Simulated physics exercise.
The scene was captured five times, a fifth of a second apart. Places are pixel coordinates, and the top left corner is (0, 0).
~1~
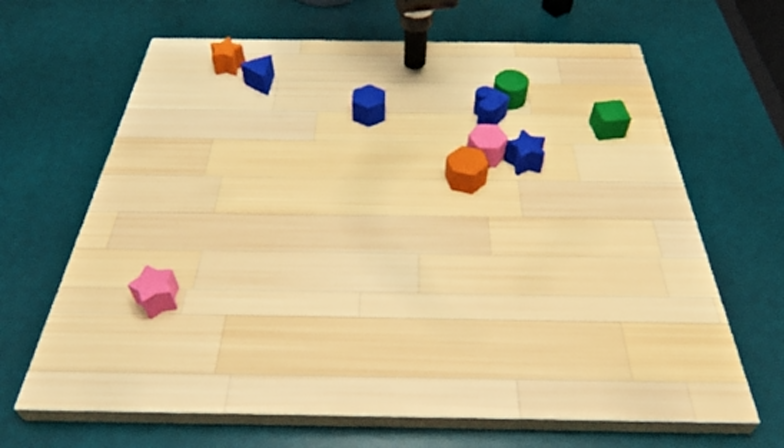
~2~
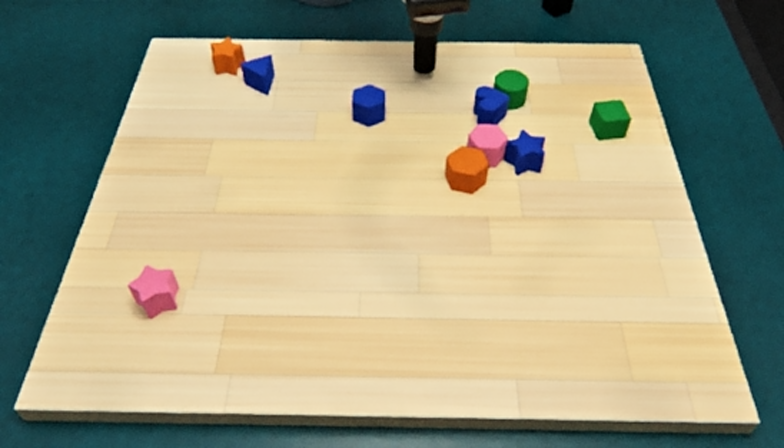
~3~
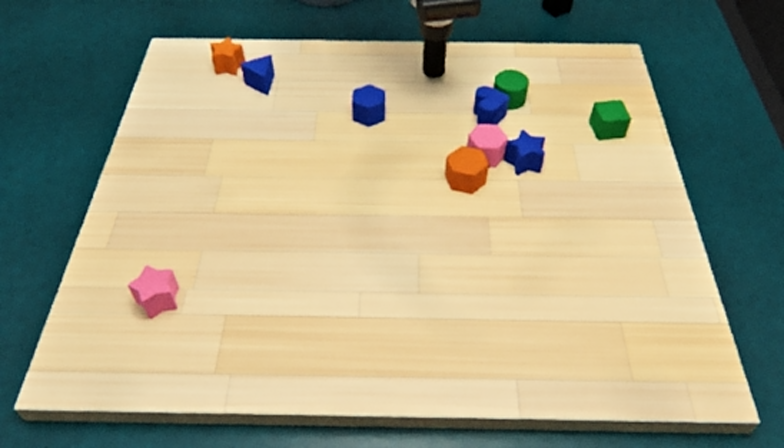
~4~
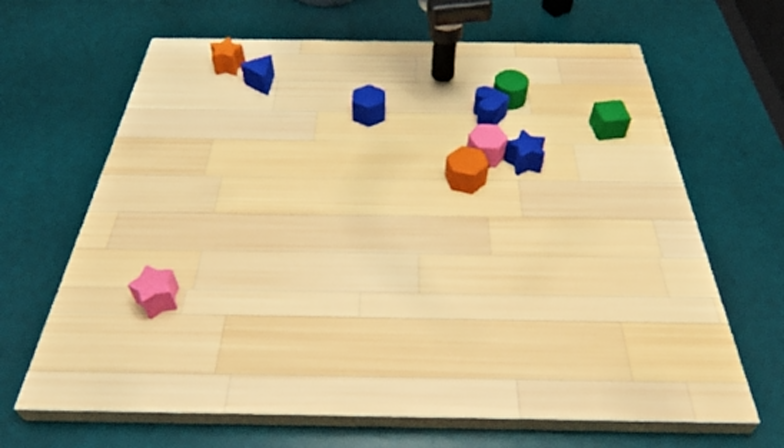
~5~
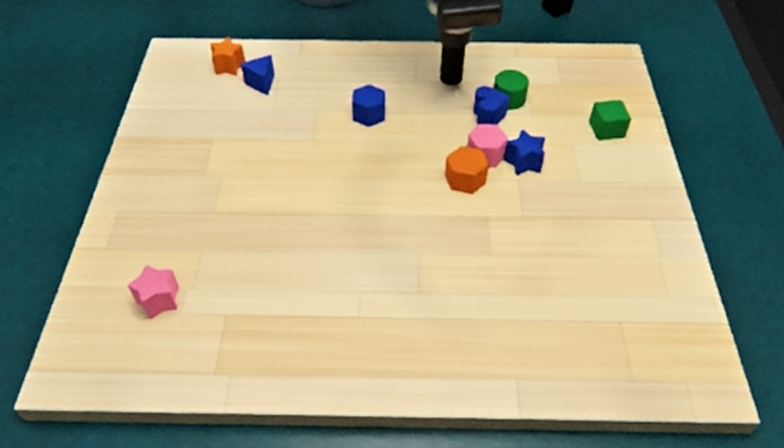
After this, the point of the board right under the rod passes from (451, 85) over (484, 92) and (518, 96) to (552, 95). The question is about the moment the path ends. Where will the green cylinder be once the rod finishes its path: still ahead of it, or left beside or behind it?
The rod will have lost it.
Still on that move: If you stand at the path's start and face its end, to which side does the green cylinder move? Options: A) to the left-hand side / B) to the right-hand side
B (to the right-hand side)
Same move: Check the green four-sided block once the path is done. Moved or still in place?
Stays put.
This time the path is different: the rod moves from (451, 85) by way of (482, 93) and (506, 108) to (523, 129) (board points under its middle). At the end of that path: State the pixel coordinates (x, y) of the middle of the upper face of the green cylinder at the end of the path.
Expect it around (542, 89).
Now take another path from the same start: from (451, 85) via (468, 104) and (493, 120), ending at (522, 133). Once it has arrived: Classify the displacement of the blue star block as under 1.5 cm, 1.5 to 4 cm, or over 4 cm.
Between 1.5 and 4 cm.
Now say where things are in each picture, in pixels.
Rod's lower end at (415, 63); blue heart block at (491, 97); green cylinder at (512, 79); green four-sided block at (613, 110), in the first frame.
Rod at (424, 67); blocks still, in the second frame.
Rod at (434, 71); blocks still, in the third frame.
Rod at (443, 75); blocks still, in the fourth frame.
Rod at (451, 78); blue heart block at (491, 97); green cylinder at (512, 79); green four-sided block at (613, 110), in the fifth frame.
The first path, step by step. One third of the way, rod at (485, 85); nothing pushed yet.
Two thirds of the way, rod at (520, 89); green cylinder at (547, 88).
At the end, rod at (553, 88); blue heart block still; green cylinder at (568, 94); green four-sided block still.
